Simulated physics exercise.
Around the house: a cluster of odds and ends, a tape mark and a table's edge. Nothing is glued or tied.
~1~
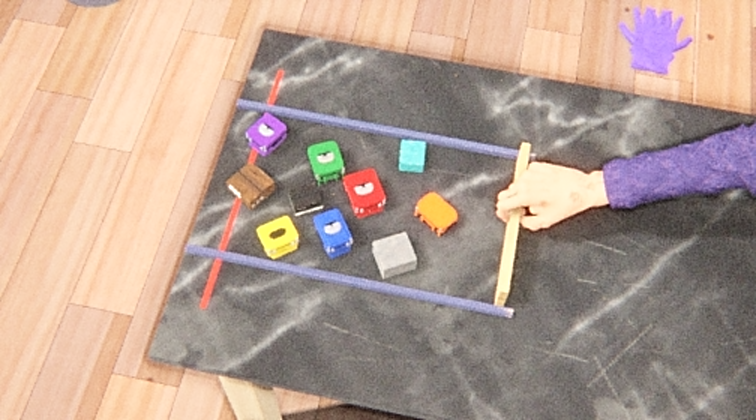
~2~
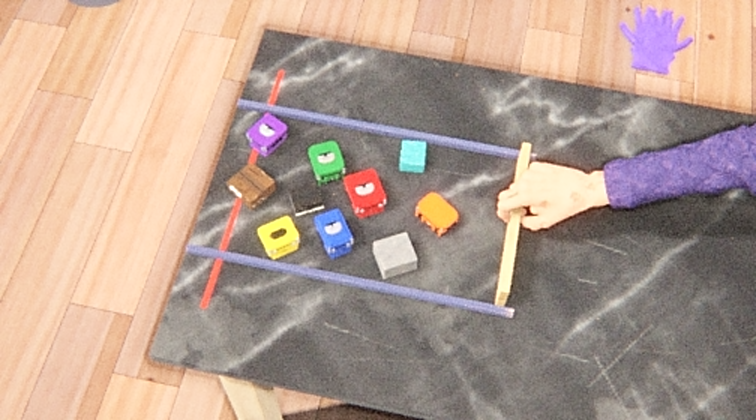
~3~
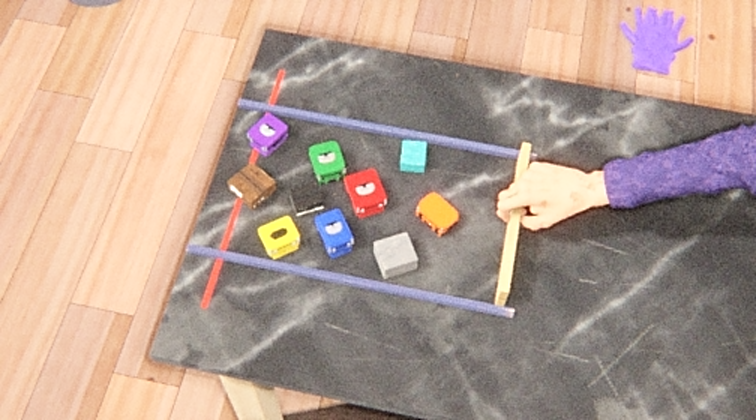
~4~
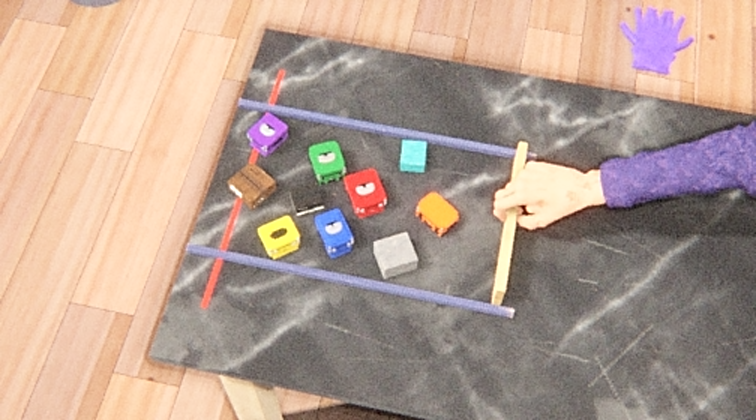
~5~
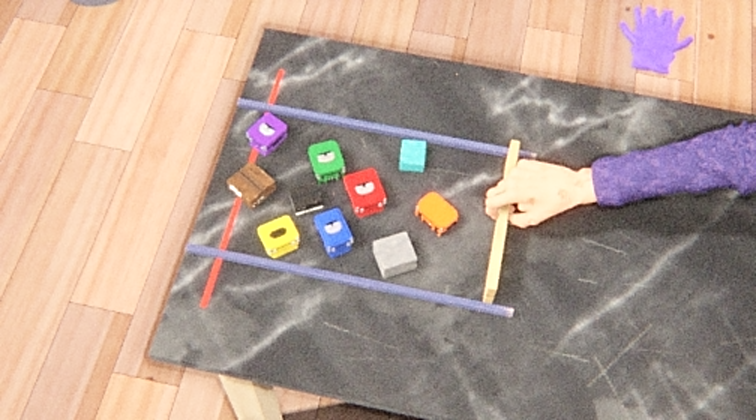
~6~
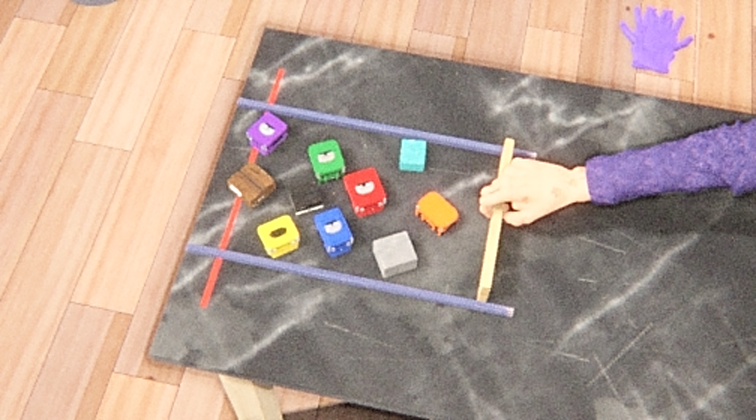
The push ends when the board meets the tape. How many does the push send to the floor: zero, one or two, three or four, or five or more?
The number that fall off is five or more.
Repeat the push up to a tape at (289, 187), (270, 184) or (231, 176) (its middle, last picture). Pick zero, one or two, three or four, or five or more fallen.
For each place: One or two; three or four; more than four.
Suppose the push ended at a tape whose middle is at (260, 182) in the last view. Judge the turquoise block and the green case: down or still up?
The turquoise block survives; the green case survives.
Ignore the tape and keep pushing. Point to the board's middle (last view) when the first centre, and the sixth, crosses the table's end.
Its middle is around (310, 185) and later (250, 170).
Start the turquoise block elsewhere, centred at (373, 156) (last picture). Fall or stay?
The turquoise block survives.
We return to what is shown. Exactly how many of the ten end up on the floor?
Fallen: 7.
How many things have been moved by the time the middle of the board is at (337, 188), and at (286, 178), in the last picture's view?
The counts are 9 and 10.
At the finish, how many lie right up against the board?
3 of them.
A little later, none off yet; brown box at rest near (251, 185); purple case at rest near (268, 134); yellow case at rest near (279, 237).
Next, none off yet; brown box shifted about its own width near (226, 176); purple case at rest near (268, 134); yellow case shifted about its own width near (230, 227).
When it is over, the number that fall off is five or more; down, red case, blue case, green case, black box, yellow case, purple case and brown box.
